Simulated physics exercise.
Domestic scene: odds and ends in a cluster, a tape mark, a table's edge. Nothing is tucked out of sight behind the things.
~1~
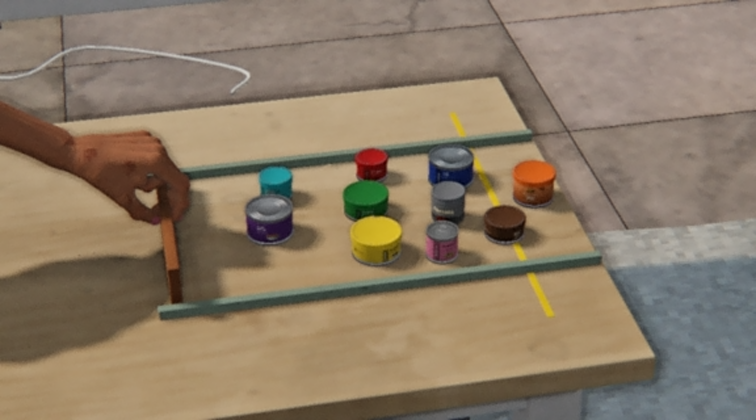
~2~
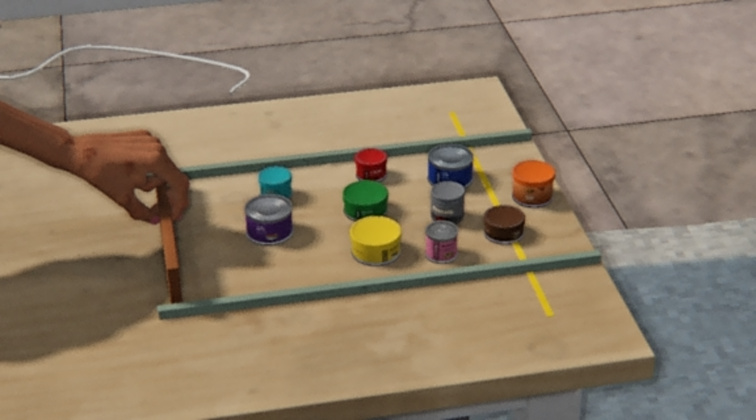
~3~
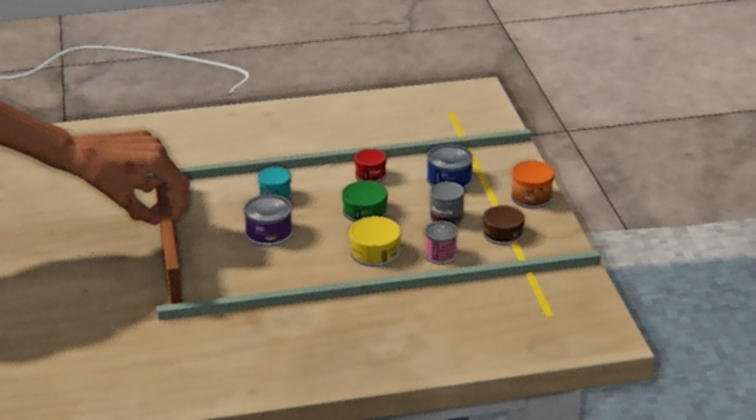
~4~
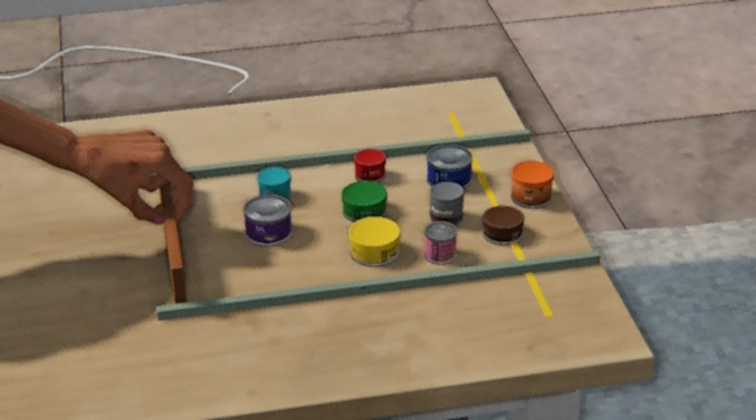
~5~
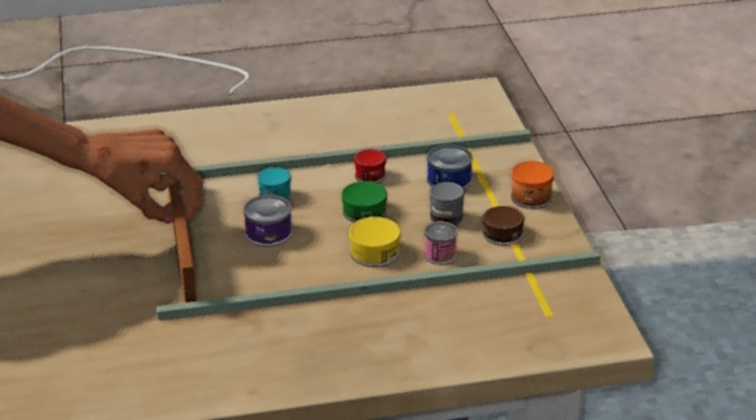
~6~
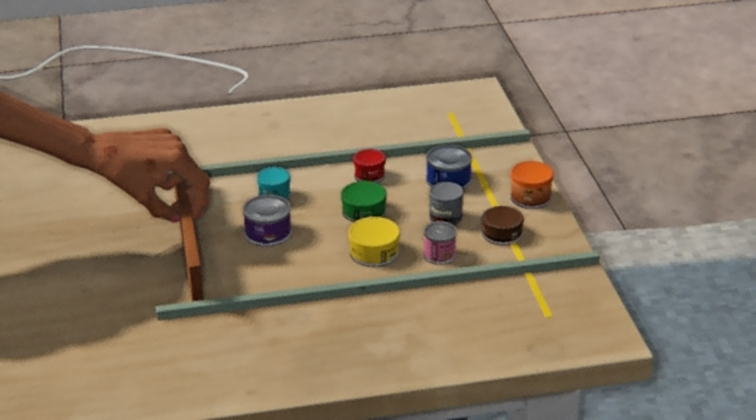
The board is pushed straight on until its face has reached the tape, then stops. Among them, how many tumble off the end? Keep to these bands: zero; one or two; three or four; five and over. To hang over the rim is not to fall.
The table is going to lose one piece, maybe two.
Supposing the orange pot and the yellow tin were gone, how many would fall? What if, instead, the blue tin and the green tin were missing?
Count of fallen: 0 / 0.
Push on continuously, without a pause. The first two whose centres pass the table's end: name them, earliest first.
The order is the orange pot, then the brown tin.
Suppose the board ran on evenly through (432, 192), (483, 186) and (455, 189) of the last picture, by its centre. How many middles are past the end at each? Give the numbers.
0, 0 and 0.
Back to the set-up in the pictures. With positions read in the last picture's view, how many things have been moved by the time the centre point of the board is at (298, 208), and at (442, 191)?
The count is 2 at the first point and 9 at the second.
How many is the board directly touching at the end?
Contact count: 5.
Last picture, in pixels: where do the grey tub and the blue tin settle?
First at (557, 201); second at (524, 148).
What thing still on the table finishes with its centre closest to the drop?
Brown tin.
Soon after, none off yet; orange pot at rest near (532, 185); brown tin at rest near (503, 226); blue tin at rest near (449, 168).
Then, none off yet; orange pot at rest near (532, 185); brown tin at rest near (503, 226); blue tin moved a little near (460, 161).
By the end, the number that fall off is one or two; fallen, orange pot.
